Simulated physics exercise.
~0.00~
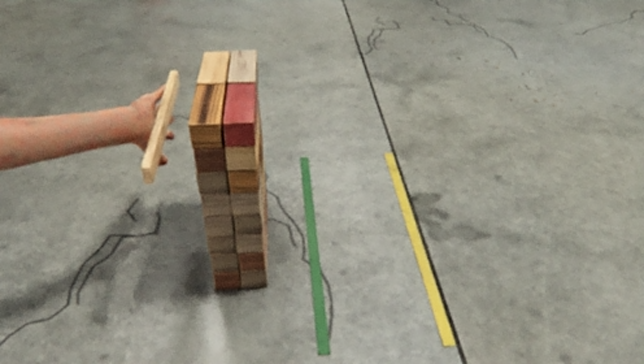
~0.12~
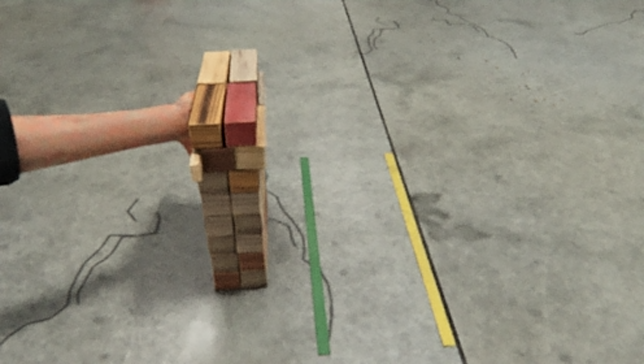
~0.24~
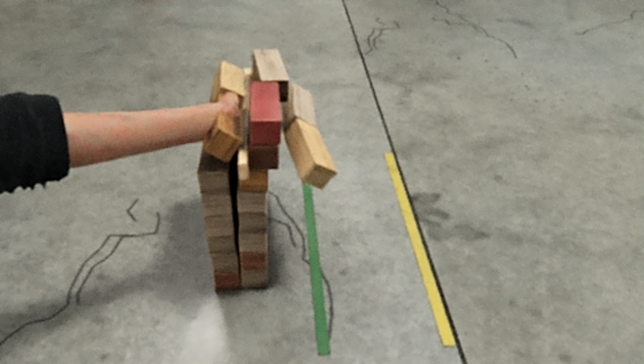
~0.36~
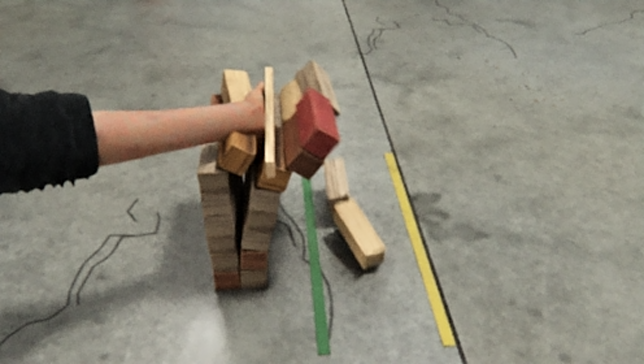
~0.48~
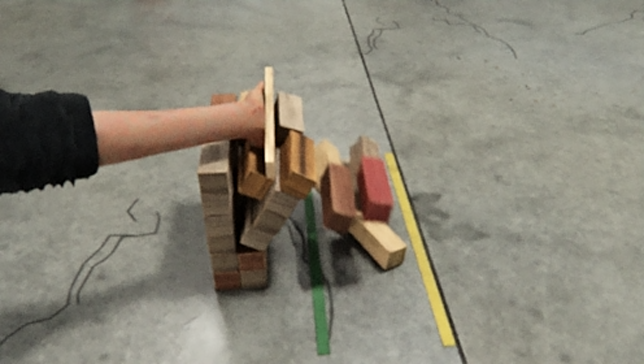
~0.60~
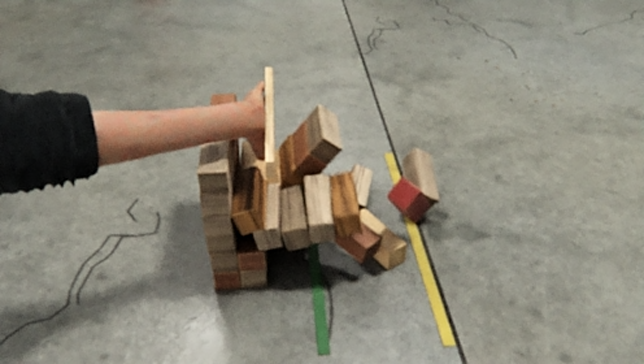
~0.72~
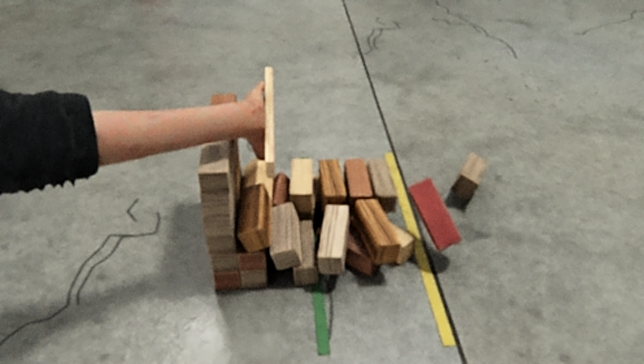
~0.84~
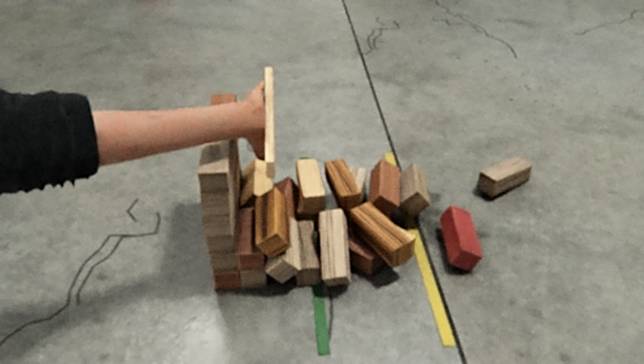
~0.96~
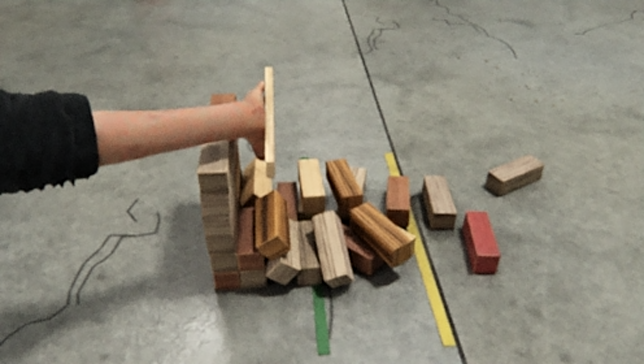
A hand holding a light wooden batten comes in from the left and pushes it against the upper part of a stack of wooden blocks. The top blocks, a red one among them, slide and tip to the right. As the hand drives further and then stops, blocks spill down across the green line. The red block tumbles ahead of most of the others and over the yellow line, while more blocks drop into a heap. At the end it lies beyond both lines near another block, and the left part of the stack still stands.
